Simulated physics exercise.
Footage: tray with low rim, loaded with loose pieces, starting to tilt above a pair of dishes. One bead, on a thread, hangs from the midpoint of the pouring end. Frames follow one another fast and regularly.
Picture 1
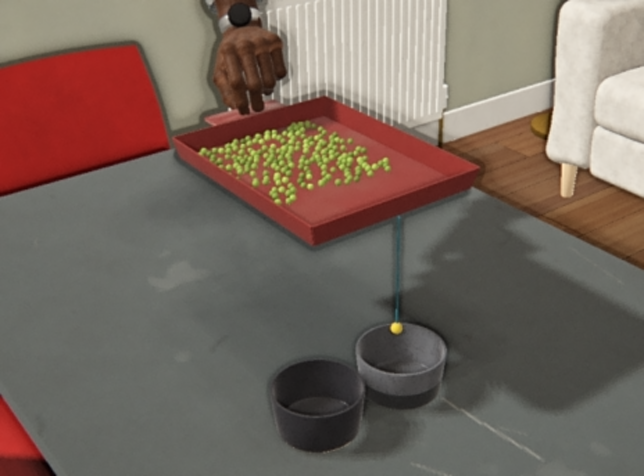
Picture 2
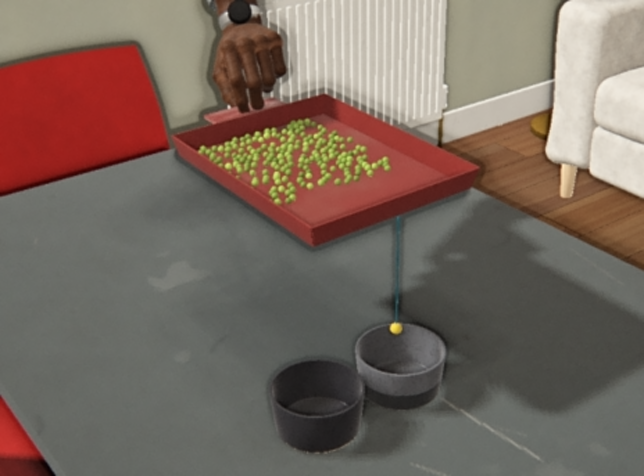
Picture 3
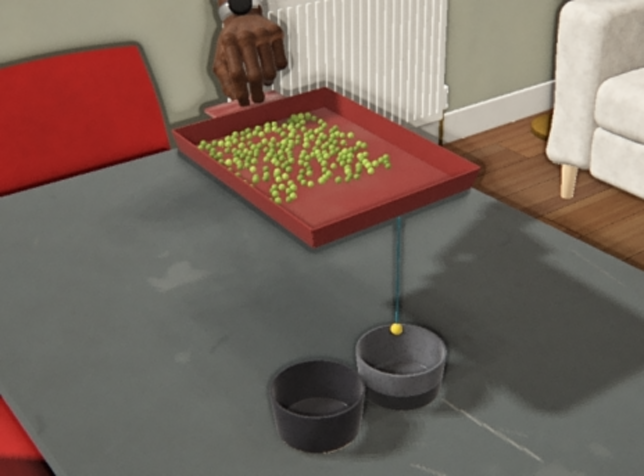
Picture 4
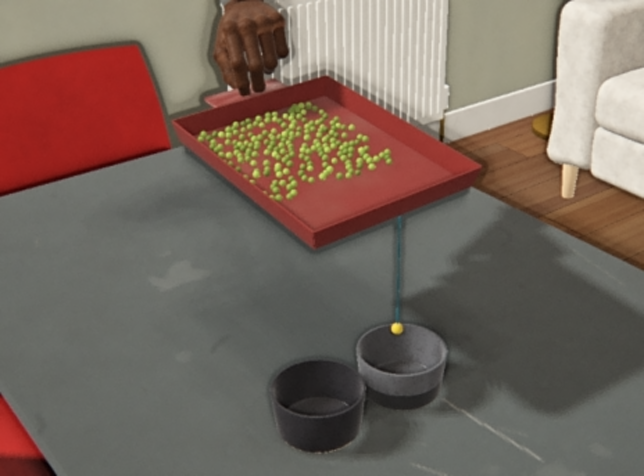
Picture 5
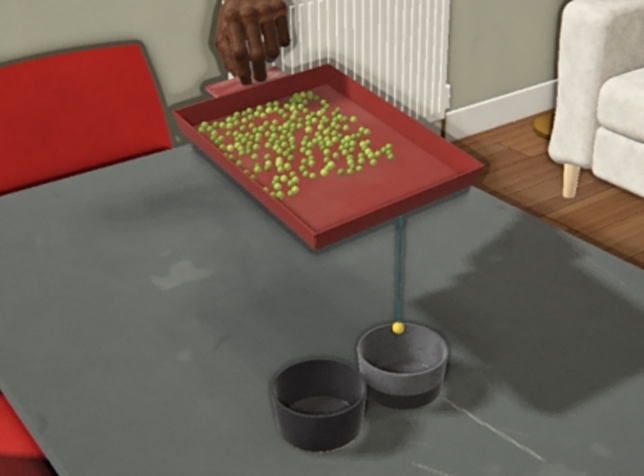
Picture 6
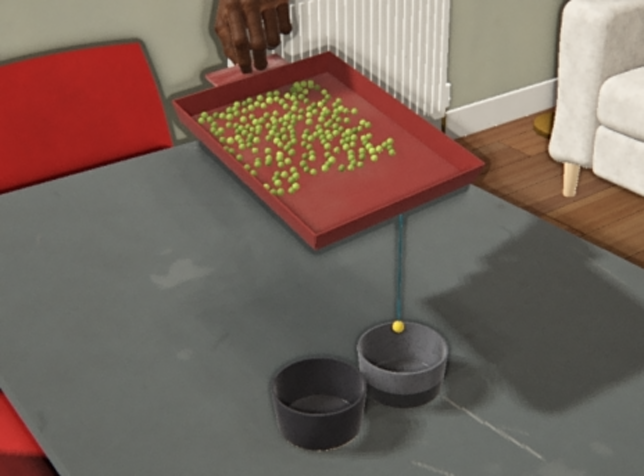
On a grey table, a hand gradually tilts a red tray of green peas above two bowls.
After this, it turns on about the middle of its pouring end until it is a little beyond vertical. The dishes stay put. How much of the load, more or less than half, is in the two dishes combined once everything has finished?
More than half.
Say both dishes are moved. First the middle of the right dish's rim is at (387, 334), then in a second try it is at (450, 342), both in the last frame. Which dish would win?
Try 1: The dish to the left; try 2: The dish to the left.
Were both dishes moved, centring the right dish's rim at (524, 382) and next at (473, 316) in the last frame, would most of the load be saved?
Taking the tries in order: A minor share, followed by a minor share.
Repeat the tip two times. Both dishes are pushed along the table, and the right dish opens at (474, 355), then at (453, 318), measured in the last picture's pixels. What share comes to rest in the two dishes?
Trial 1 near 30 percent, trial 2 near 10 percent.
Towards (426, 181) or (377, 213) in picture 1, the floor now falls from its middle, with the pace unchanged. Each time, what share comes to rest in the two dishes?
For the first it's near 0 %, for the second near 40 %.
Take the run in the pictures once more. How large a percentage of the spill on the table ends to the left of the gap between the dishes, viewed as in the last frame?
I'd put it at around 20 per cent.
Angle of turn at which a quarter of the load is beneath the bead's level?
The tilt then is about 95°.
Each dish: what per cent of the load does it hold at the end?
The left dish has 80 per cent, the right dish has 0.
Shortly afterwards, tray tipped steeply; all but a few on the tray; only a few in the air.
Next, tray tipped right over; the bulk on the tray; only a few in the left dish; only a few outside both; a little in the air.
Some moments later, tray tipped past a quarter turn; the bulk in the left dish; only a few in the right dish; near a quarter outside both.
In the end, tray tipped past a quarter turn; the bulk in the left dish; only a few in the right dish; near a quarter outside both.
